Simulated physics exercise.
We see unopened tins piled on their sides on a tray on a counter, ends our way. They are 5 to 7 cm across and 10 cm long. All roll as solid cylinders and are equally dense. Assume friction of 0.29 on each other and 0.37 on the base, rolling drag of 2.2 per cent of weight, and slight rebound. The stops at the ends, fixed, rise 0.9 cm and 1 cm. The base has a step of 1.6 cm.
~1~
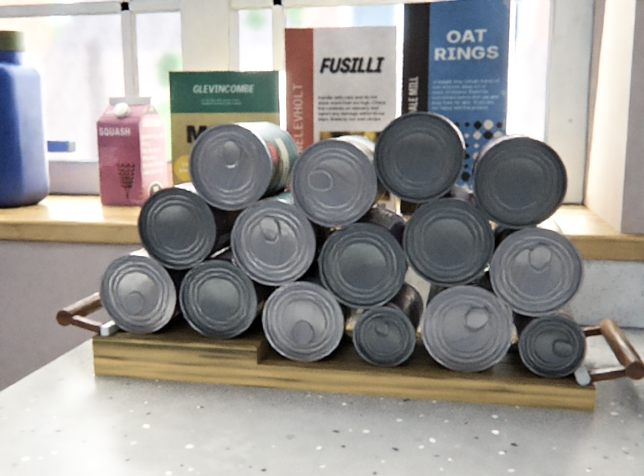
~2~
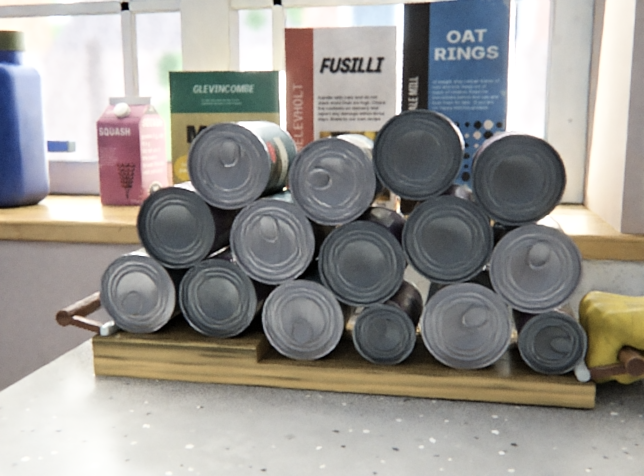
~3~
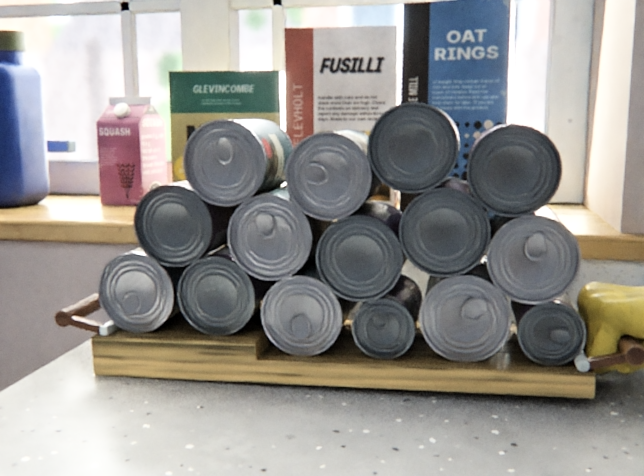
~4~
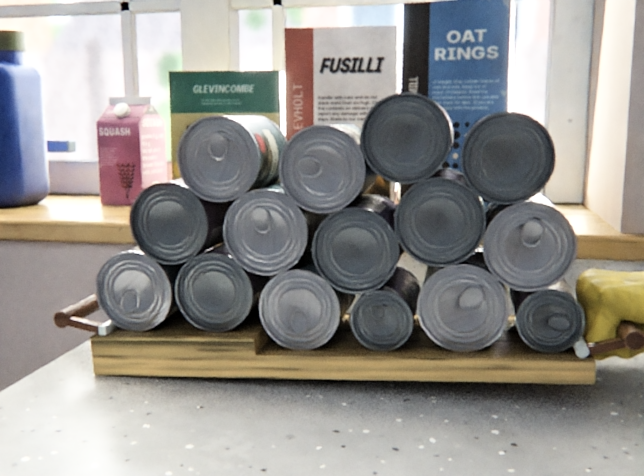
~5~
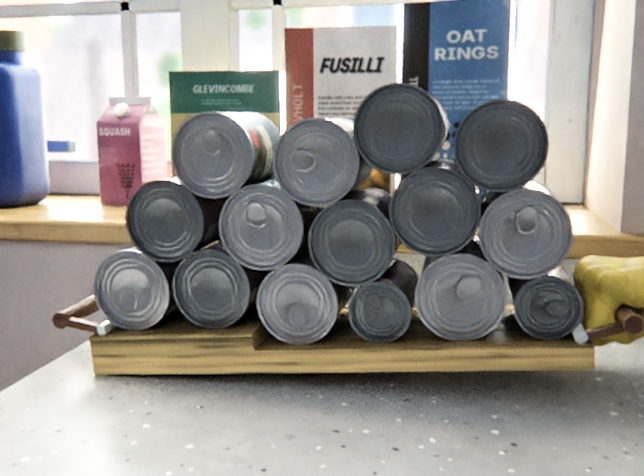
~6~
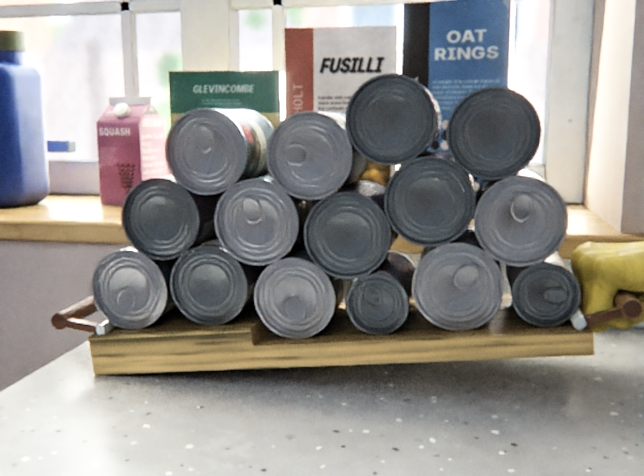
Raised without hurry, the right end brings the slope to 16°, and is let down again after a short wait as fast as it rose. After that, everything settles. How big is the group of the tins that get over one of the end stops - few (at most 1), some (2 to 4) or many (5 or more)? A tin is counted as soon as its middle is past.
Band: Few.
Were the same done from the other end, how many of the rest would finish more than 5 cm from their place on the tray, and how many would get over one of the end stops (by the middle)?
Shifted: 14; got out: 7.
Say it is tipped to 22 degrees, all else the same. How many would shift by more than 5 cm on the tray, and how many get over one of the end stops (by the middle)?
Counts: 0 then 0.
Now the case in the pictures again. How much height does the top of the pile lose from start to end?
About 0 cm.
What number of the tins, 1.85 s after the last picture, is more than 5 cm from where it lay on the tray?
The tally stands at 0 by that time.
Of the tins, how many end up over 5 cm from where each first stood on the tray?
Exactly 0 in total.
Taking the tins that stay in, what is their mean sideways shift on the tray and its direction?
Roughly 0 cm to the left.
Another 0.68 s on from the last picture, right end up 16°; 0 now displaced over 5 cm; not one over the end stops.
Another 1.28 s on from the last picture, right end up 10°; 0 now displaced over 5 cm; not one over the end stops.
Another 1.70 s on from the last picture, tray level; 0 now displaced over 5 cm; not one over the end stops.
All still, 2.0 s past the final picture, 0 moved over 5 cm; not one over the end stops; top of the pile 21 cm high, from 21 cm.
